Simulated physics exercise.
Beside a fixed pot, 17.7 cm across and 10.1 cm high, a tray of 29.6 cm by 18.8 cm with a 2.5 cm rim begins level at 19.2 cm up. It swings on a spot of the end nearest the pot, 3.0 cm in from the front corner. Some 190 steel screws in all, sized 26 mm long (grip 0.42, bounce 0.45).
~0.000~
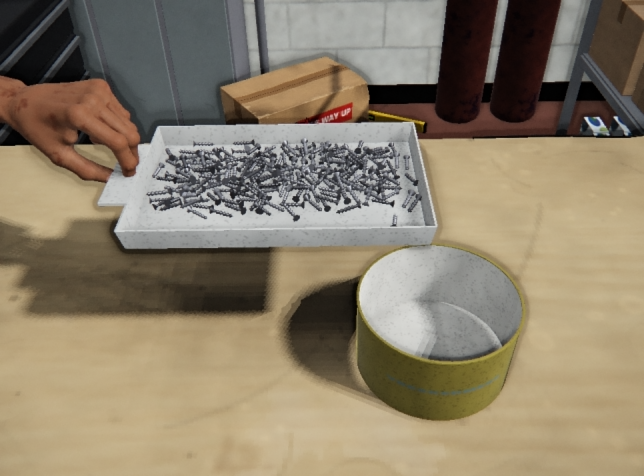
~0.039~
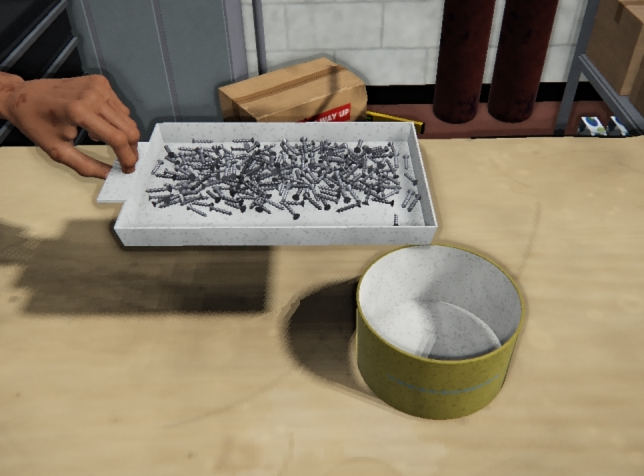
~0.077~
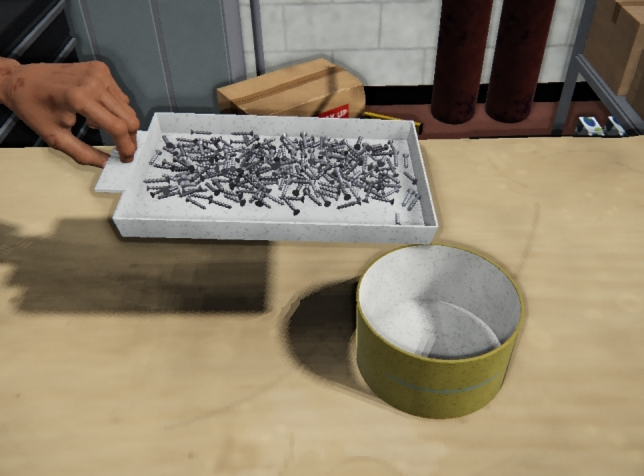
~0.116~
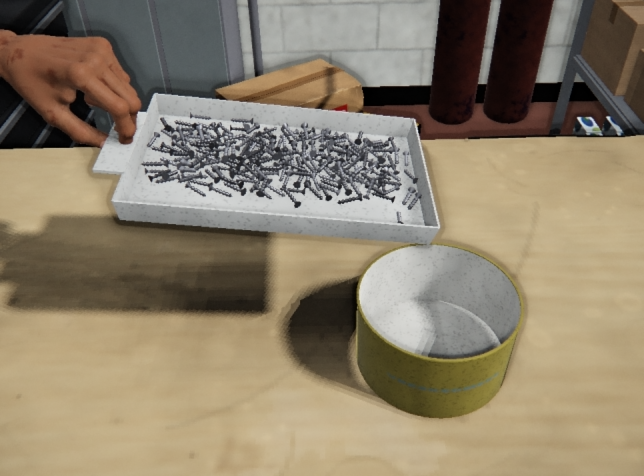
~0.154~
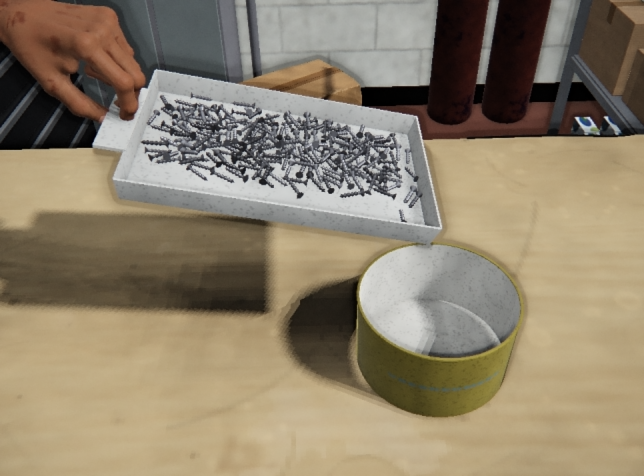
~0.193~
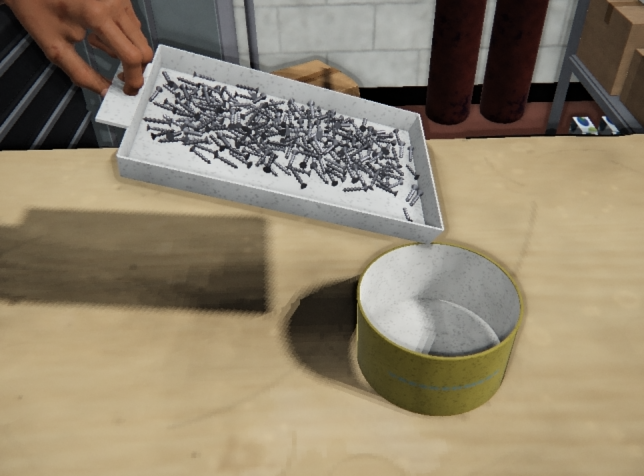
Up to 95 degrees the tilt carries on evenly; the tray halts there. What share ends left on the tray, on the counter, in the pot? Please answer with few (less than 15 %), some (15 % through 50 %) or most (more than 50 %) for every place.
Tray: Few, counter: Some, pot: Most.
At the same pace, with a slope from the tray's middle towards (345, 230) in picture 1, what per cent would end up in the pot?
I'd say close to 75 %.
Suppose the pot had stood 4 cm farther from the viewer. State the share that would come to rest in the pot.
Close to 55 per cent, then.
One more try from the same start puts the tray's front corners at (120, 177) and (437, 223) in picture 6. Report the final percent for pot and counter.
Split: Pot = 45, counter = 55.
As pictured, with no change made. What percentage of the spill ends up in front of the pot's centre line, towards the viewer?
I'd put it at around 40 per cent.
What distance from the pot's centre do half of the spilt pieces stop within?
I'd say close to 18 centimetres.
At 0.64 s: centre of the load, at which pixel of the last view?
By then the middle of the load sits around (462, 194).
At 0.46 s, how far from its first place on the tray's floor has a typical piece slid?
Roughly 5 cm.
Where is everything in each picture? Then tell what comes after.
The first frame shows tray tilt 0 degrees, front corners at (120, 228) and (432, 224); middle of the pieces at (282, 173); pot at (439, 297).
The second frame shows tray tilt 1 degrees, front corners at (120, 225) and (432, 224); middle of the pieces at (282, 171).
The third frame shows tray tilt 4 degrees, front corners at (118, 216) and (433, 224), lowest corner right front; middle of the pieces at (281, 166).
The fourth frame shows tray tilt 8 degrees, front corners at (118, 199) and (435, 225), lowest corner right front; middle of the pieces at (282, 156).
The fifth frame shows tray tilt 13 degrees, front corners at (119, 177) and (437, 226), lowest corner right front; middle of the pieces at (284, 145).
The sixth frame shows tray tilt 19 degrees, front corners at (123, 154) and (439, 226), lowest corner right front; middle of the pieces at (288, 133); pot at (439, 294). The tray's pace is about 145 degrees a second.
Then, at 0.46 s, tilt 57 degrees; the tray holds 100 %, the pot 0 %.
After 0.64 s, tilt 83 degrees; the tray holds 85 %, the pot 0 %.
After 0.94 s, tilt 95 degrees; the tray holds 5 %, the pot 55 %.
By 2.1 s all is still; tray 0 %, counter 35 %, pot 65 %.
